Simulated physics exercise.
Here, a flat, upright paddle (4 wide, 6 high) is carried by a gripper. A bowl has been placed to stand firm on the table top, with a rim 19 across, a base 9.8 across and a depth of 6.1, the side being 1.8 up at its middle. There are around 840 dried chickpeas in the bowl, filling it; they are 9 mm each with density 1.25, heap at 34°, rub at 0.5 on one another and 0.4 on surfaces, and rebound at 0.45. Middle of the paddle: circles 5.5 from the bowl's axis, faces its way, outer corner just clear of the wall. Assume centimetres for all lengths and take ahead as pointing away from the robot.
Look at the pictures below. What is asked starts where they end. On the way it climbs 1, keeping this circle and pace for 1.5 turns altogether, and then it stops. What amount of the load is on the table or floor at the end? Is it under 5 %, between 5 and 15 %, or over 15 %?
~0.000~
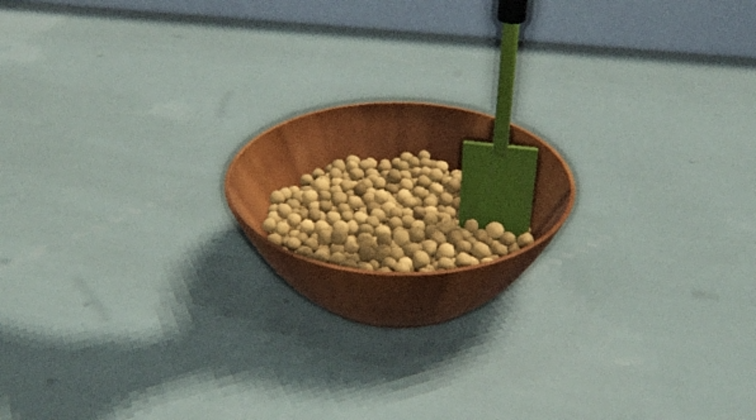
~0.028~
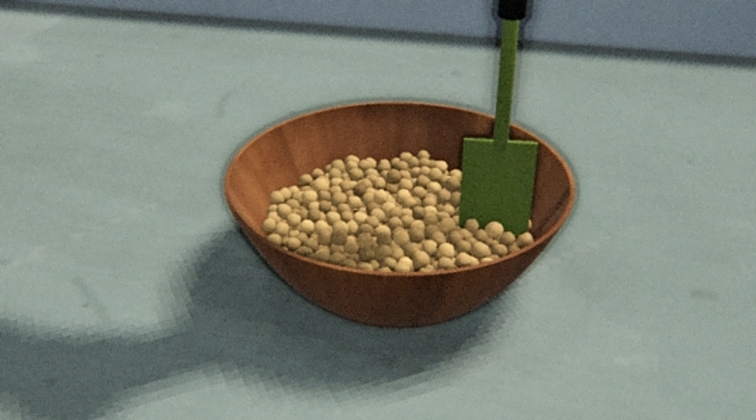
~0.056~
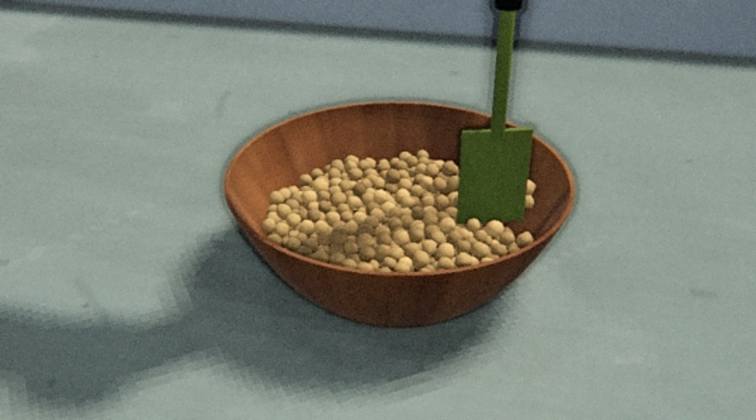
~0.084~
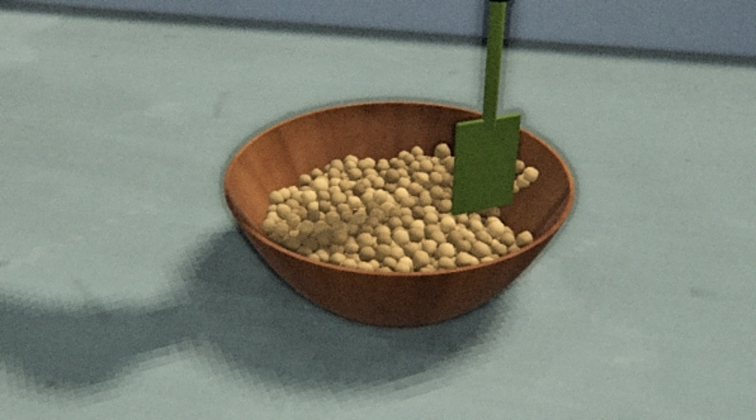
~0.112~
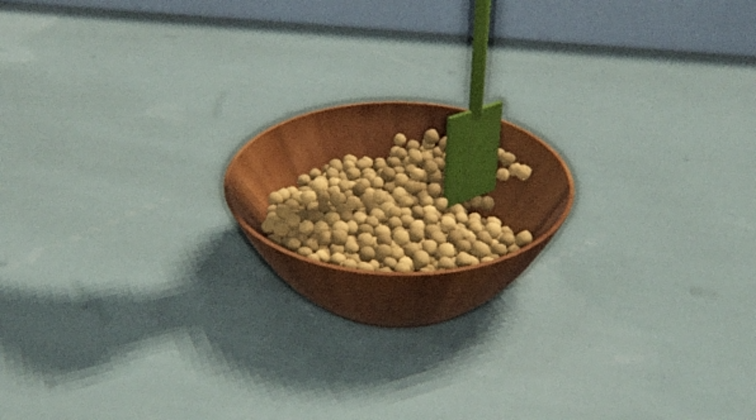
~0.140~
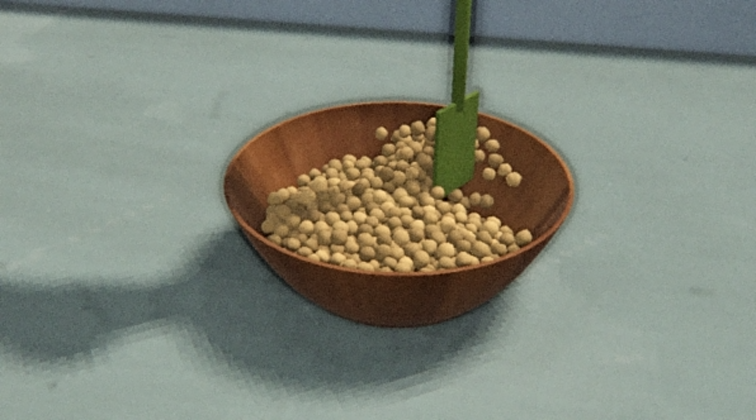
Between 5 and 15 %.
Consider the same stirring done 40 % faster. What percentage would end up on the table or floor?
That would be some 20 percent.
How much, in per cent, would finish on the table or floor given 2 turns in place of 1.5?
It would be around 15 percent.
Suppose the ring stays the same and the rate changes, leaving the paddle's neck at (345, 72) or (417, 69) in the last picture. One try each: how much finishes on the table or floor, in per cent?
About 30 and 20 %.
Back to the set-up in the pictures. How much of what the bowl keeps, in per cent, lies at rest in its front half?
Roughly 50 per cent.
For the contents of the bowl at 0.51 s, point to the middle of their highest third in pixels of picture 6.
Upper-third centre: Approx. (377, 255) px.
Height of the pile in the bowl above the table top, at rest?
The top sits some 6.0 cm up.
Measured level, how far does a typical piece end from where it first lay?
Roughly 1 cm.
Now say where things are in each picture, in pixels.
The first picture shows the paddle neck at (503, 120), 0° round; upper third of the load around (395, 216), from x 270 to 525, top at y 155; 836 in the bowl.
The second picture shows the paddle neck at (503, 116), 5° round; upper third of the load around (395, 215), from x 270 to 525, top at y 155.
The third picture shows the paddle neck at (500, 105), 18° round; upper third of the load around (396, 213), from x 270 to 525, top at y 155.
The fourth picture shows the paddle neck at (491, 95), 32° round; upper third of the load around (396, 210), from x 270 to 530, top at y 150.
The fifth picture shows the paddle neck at (477, 85), 46° round; upper third of the load around (399, 206), from x 270 to 525, top at y 135.
The sixth picture shows the paddle neck at (459, 78), 60° round; upper third of the load around (395, 206), from x 270 to 525, top at y 120; 836 in the bowl.
After 0.51 s, 248° round, highest piece 8 above the table; 796 in the bowl, 24 on the table or floor, 16 in flight or on the tool.
After 0.89 s, 76° round, highest piece 8 above the table; 755 in the bowl, 77 on the table or floor, 4 in flight or on the tool.
After 1.27 s, 180° round, highest piece 6 above the table; 751 in the bowl, 85 on the table or floor.
After 1.97 s, 180° round, highest piece 6 above the table; 751 in the bowl, 85 on the table or floor.
In the end, 751 in the bowl, 85 on the table or floor. That is 10 % on the table or floor.
